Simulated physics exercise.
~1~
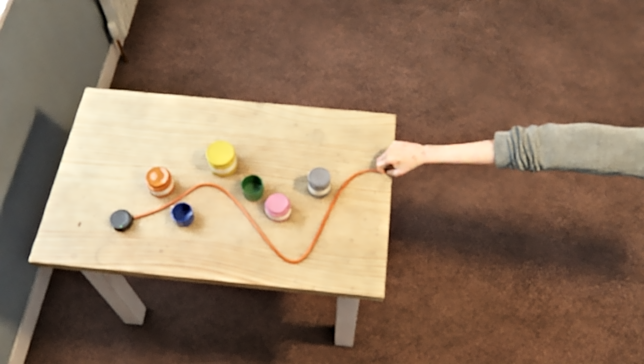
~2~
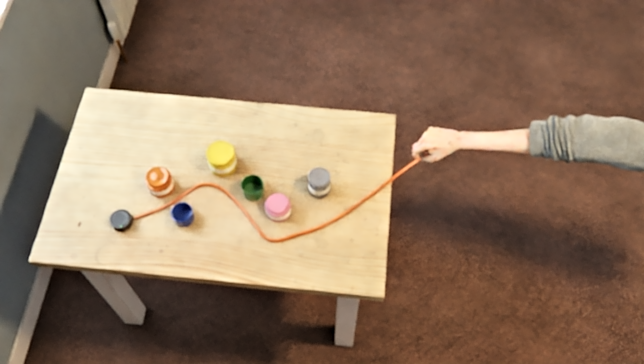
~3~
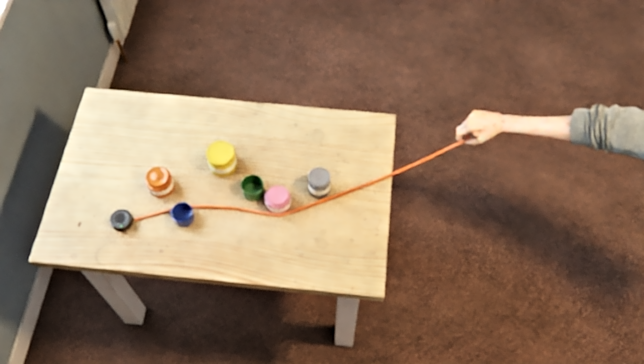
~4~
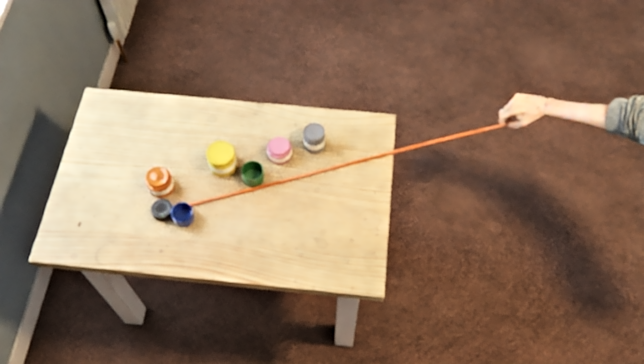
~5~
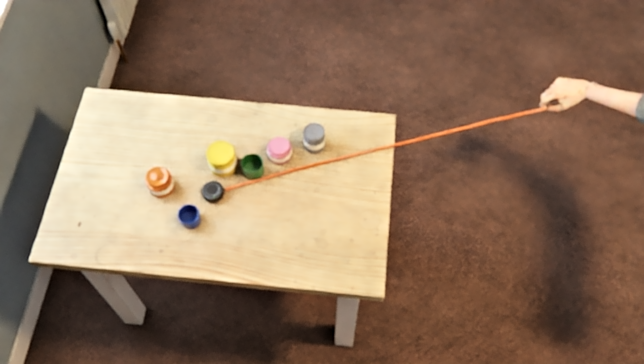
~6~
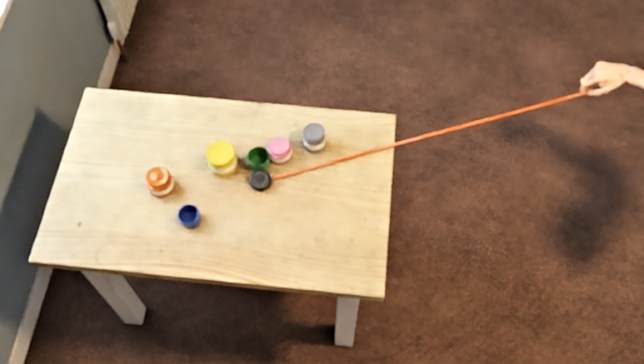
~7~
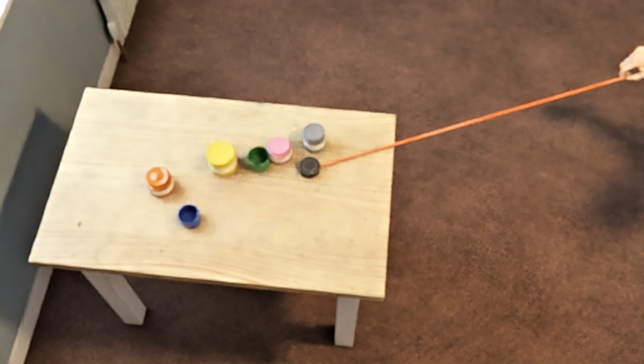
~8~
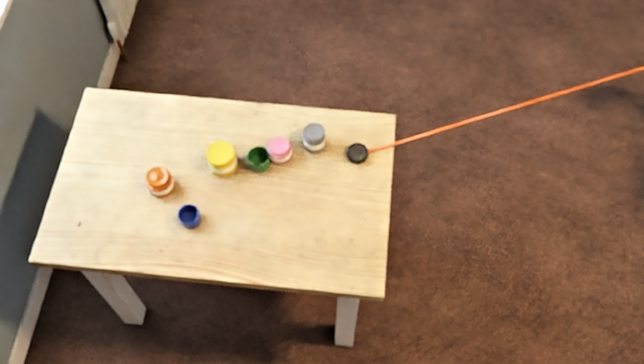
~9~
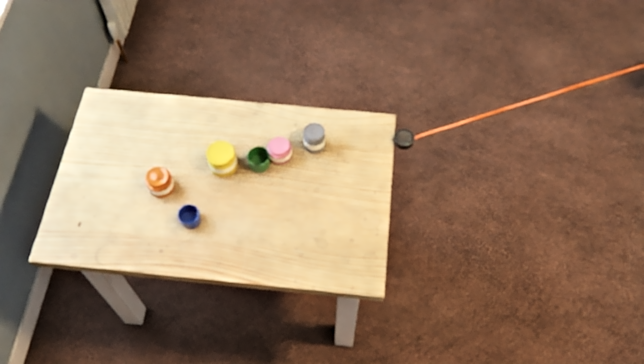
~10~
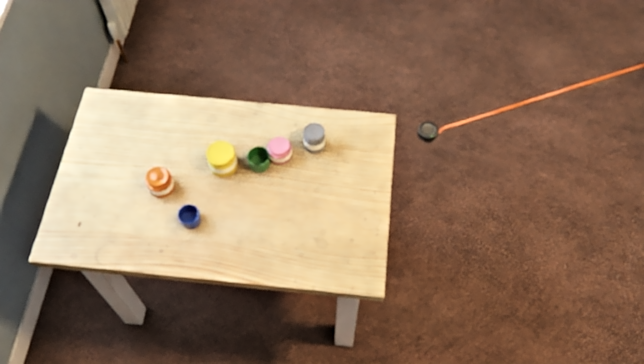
On a pale wooden side table above a brown carpet, a round black pad sits at the left end of a winding orange cable among six small containers. A hand at the right edge draws the cable away, and its curves straighten. The tightening line sweeps the pink jar well up the table and nudges the grey tin and green cup upward. The pad then slides right, brushing past the blue mug and shifting the green cup again. It passes below the grey tin, crosses the right edge and hangs off the table on the taut cable, leaving all six containers on top.
